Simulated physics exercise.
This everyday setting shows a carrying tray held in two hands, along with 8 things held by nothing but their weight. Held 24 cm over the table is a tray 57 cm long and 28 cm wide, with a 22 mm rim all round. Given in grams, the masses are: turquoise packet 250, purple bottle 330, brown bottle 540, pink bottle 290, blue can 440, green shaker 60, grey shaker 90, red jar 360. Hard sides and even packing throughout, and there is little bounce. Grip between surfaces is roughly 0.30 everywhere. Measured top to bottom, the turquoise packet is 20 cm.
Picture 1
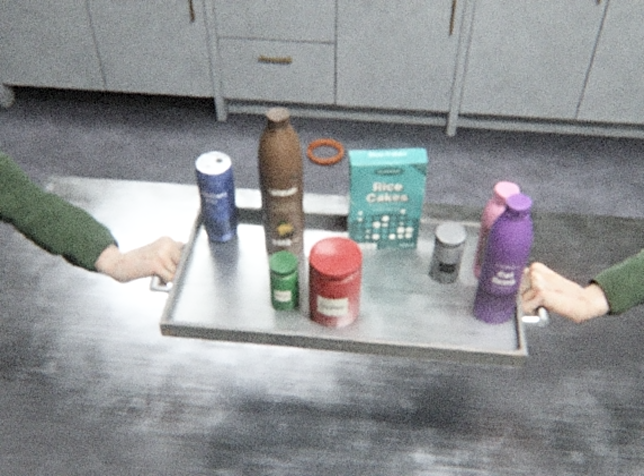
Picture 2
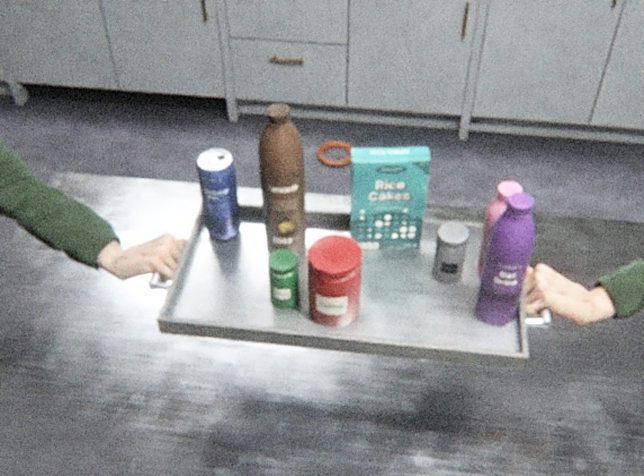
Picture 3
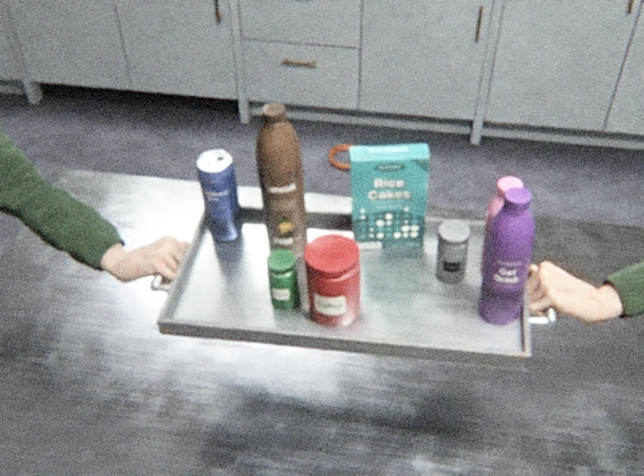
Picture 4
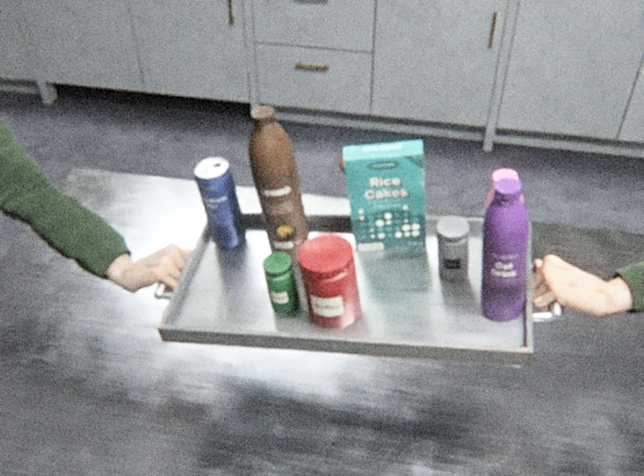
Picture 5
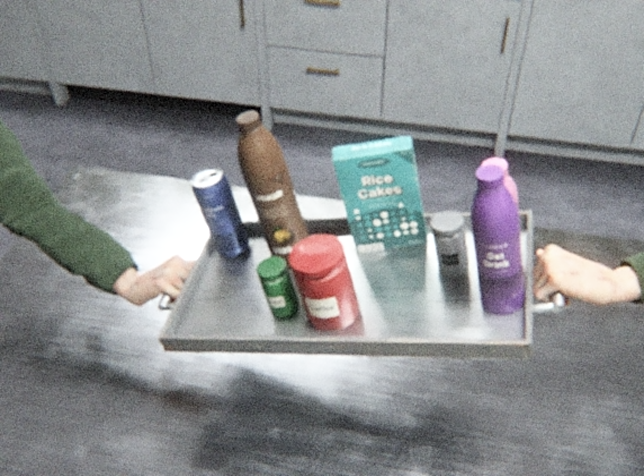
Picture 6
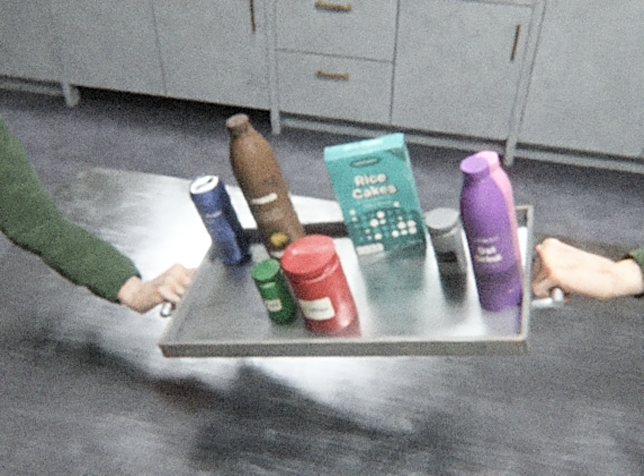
The clip opens with two hands holding a level metal tray of bottles, shakers, a blue can, a red jar and a turquoise packet above a table. The tray then gradually tilts, its left edge dipping, and by the end the items lean clearly to the left while both hands keep their grip.
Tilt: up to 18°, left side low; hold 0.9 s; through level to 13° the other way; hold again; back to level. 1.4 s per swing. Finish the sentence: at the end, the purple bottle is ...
Still on the tray.
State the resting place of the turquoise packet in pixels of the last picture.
In the last view, its centre sits near (234, 184).
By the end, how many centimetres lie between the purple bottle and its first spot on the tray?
It ends about 34 centimetres from where it started.
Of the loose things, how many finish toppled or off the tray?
Total: 5.
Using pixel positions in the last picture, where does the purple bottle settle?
Around (301, 270).
Then, 0.70 s past the last view, tray tilted 18°, left edge down; brown bottle and blue can now off the tray; purple bottle on its side near (385, 274); red jar tipped 27° against what carries it.
Then, 1.00 s past the last view, tray tilted 18°, left edge down; green shaker now off the tray; purple bottle on its side near (339, 275); red jar on its side.
Then, 1.50 s past the last view, tray tilted 15°, left edge down; purple bottle on its side near (297, 280); red jar on its side; pink bottle shifted 22 cm.
Then, 2.30 s past the last view, tray tilted 10°, right edge down; purple bottle on its side near (305, 265); red jar on its side; grey shaker shifted 30 cm.
Finally, off the tray, brown bottle, blue can and green shaker; on their side or leaning hard on the tray, purple bottle and red jar; not toppled but over 5 cm from the start, turquoise packet, pink bottle and grey shaker. In the last view, purple bottle near (301, 270).
